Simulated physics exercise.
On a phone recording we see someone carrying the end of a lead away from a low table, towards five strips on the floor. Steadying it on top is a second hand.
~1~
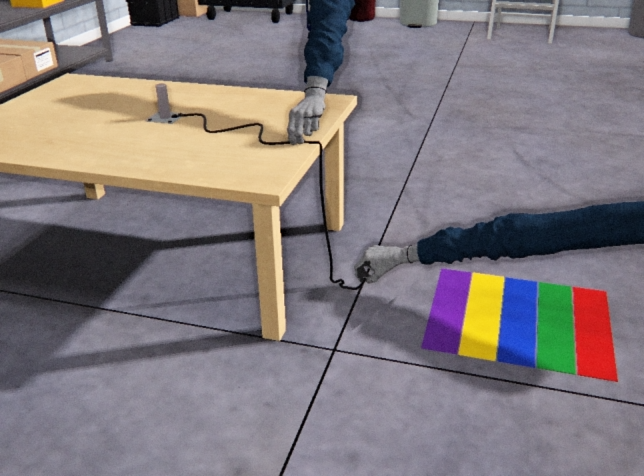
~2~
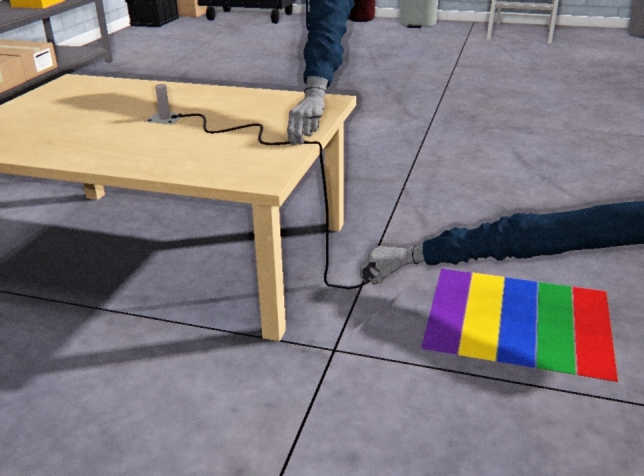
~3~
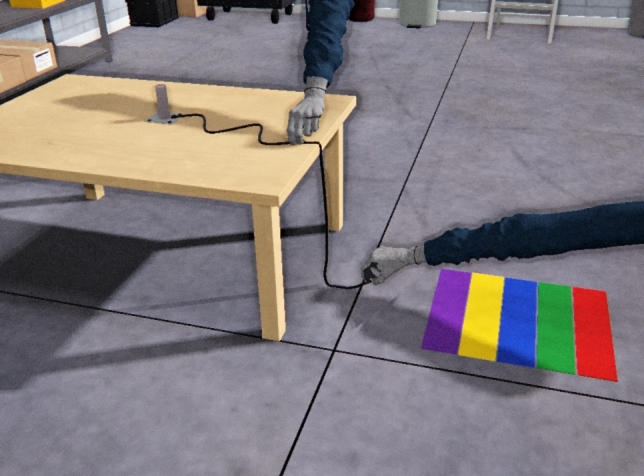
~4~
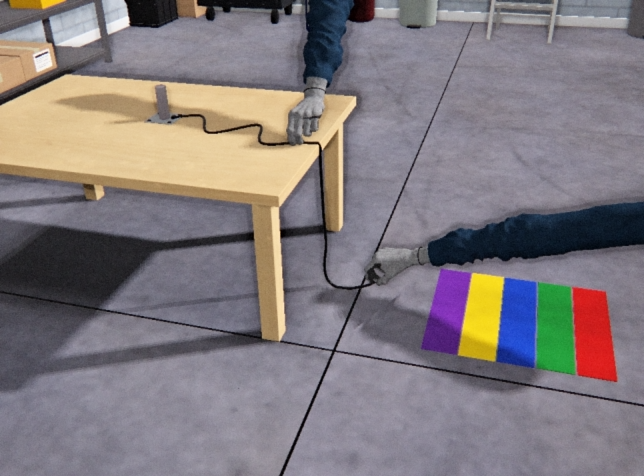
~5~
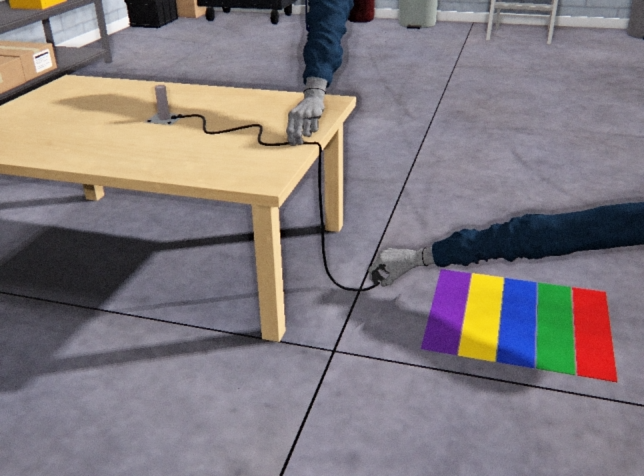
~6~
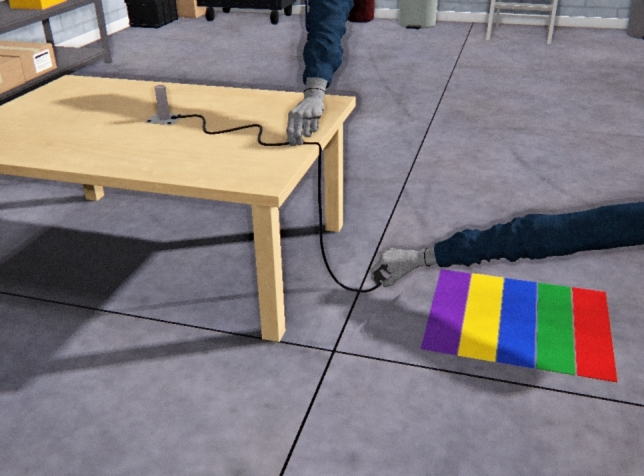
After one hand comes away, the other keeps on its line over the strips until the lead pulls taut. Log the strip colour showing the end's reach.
Reach: Green strip.
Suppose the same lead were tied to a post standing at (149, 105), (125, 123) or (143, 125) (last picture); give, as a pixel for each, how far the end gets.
Try by try: (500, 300), (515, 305) and (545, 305).
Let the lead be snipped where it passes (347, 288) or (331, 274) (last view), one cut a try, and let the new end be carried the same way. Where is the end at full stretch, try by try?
Taking the tries in order, the answers are (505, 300) and (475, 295).
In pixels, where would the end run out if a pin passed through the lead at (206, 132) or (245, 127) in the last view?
In order of the tries, close to (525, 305) and close to (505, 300).
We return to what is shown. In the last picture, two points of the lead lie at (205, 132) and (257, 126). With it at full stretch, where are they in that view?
(236, 129) and (287, 137).
A little later, end near (490, 299); over yellow.
Next, end near (533, 305); over blue.
When it is tight, end near (559, 309); over green. Over green.
